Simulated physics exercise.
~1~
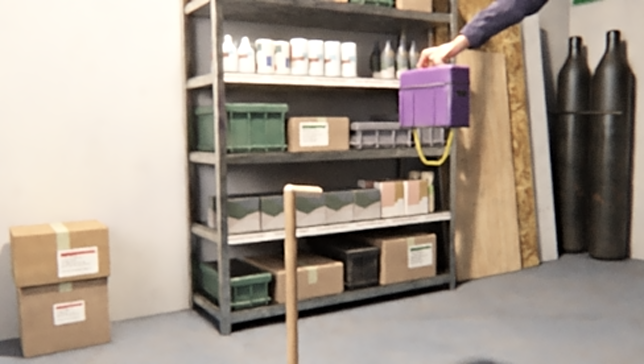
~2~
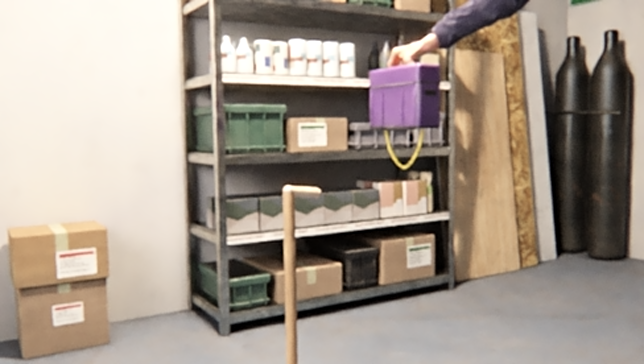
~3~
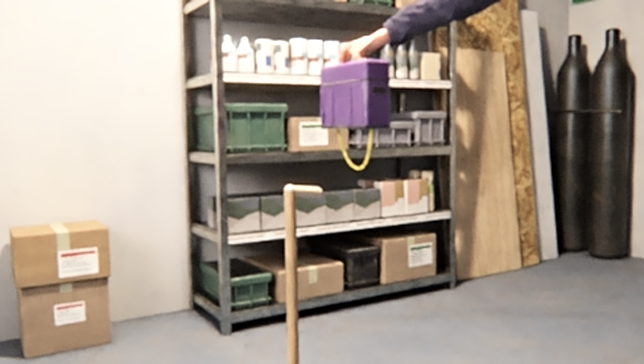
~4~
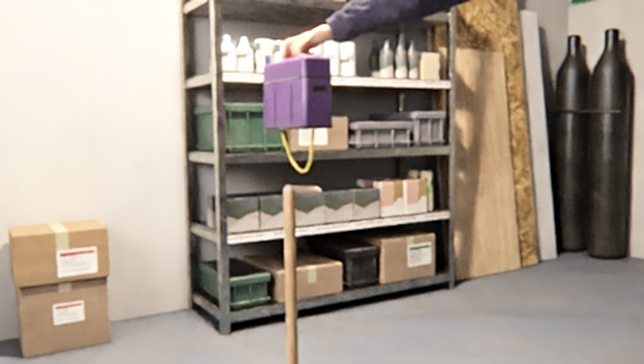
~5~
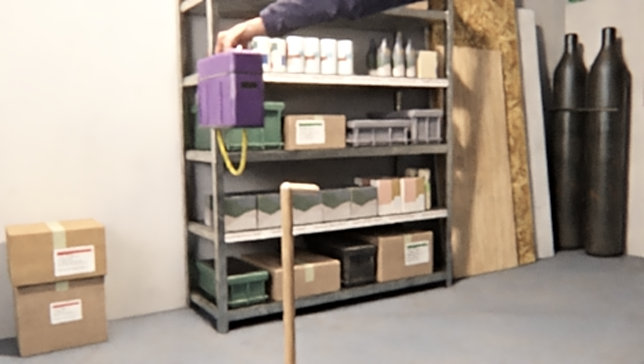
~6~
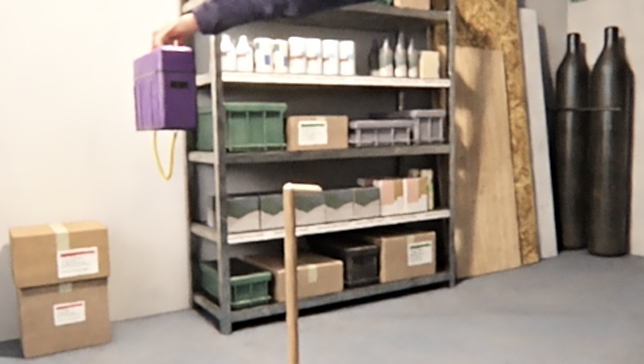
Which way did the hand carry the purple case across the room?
The hand carried the purple case to the left, over the post and on toward the bare wall.
